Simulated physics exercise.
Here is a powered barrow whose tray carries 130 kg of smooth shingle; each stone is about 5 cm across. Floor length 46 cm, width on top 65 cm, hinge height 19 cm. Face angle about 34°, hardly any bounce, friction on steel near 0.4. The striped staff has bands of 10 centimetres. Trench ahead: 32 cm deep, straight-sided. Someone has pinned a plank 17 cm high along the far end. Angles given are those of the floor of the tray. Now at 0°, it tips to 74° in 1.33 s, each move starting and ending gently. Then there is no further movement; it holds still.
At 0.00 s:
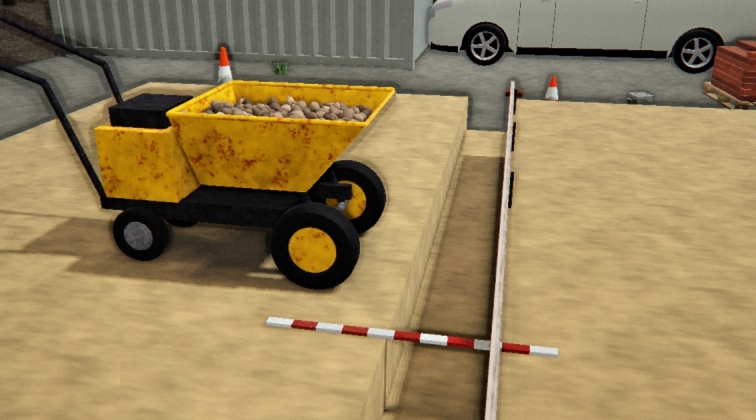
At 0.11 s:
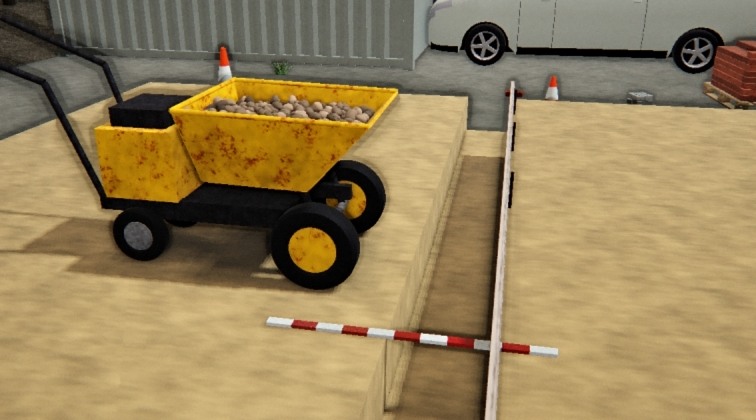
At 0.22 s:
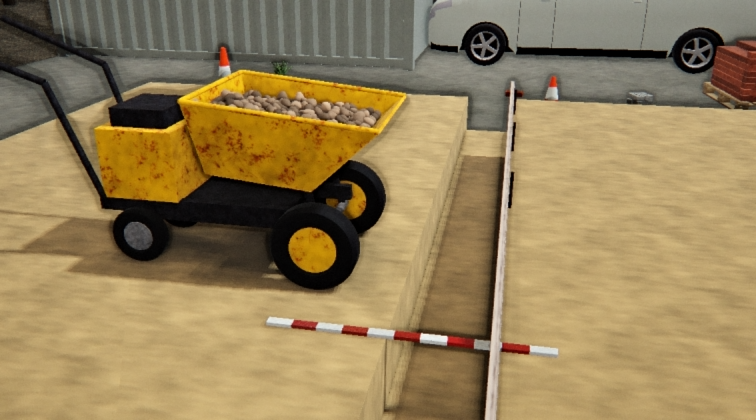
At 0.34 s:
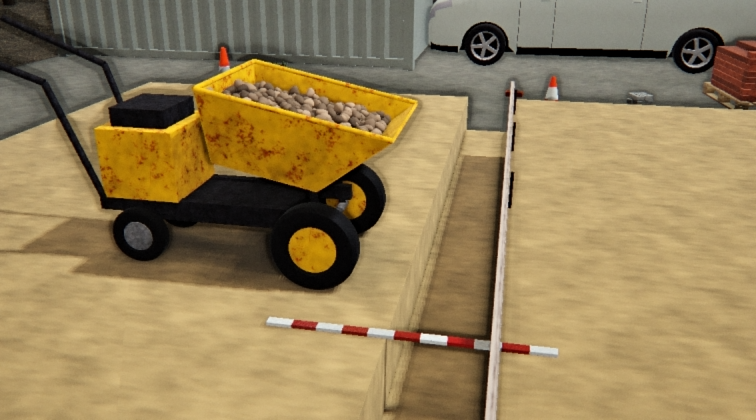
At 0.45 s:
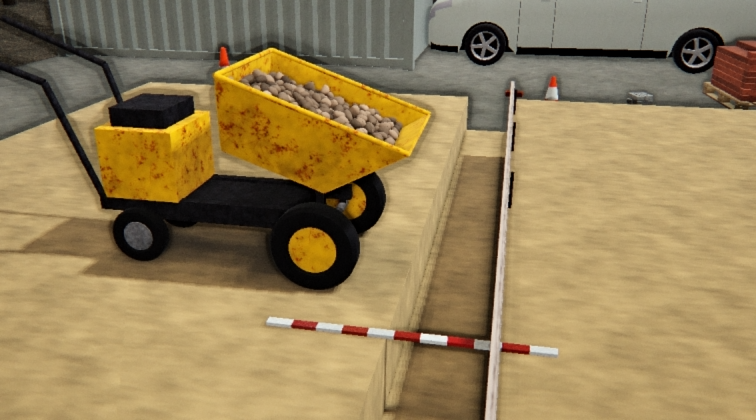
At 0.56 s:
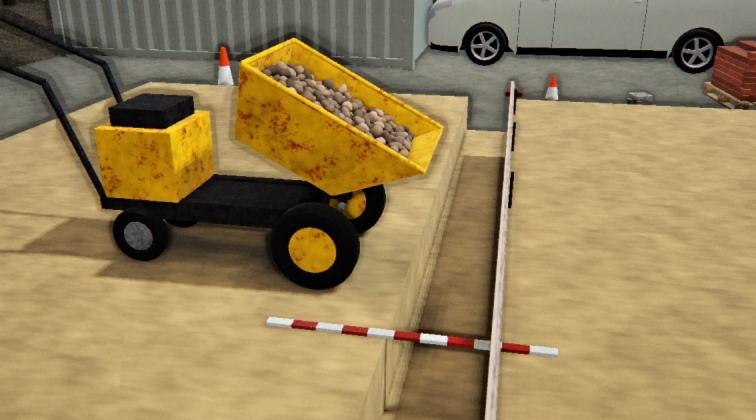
In this clip, a yellow powered barrow loaded with smooth stones stands beside a straight-sided trench with a red-and-white striped staff across it, and its tray gradually tilts up, the rear rising and the front edge lowering toward the right.
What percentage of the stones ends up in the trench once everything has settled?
About 79 per cent.
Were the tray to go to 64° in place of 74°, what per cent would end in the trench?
I'd expect around 70 in a hundred.
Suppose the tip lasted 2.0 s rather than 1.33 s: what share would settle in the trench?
It would come to roughly 80 per cent.
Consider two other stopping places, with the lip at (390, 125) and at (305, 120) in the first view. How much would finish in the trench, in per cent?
About 10 per cent from the first spot, about 100 from the second.
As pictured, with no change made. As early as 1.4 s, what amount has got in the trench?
Close to 35 per cent has got there by then.
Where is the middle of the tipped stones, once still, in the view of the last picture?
The resting stones are centred at roughly (469, 314).
After 1.0 s the floor is at 63°; 99 % in the tray, 1 % in the trench; the foremost stones are at (473, 240).
After 1.4 s the floor is at 74°; 48 % in the tray, 37 % in the trench, 15 % past the trench; the foremost stones are at (602, 273).
After 1.8 s the floor is at 74°; 14 % in the tray, 65 % in the trench, 21 % past the trench; the foremost stones are at (701, 282).
After 3.7 s the floor is at 74°; 0 % in the tray, 79 % in the trench, 21 % past the trench; the foremost stones are past the picture's edge.
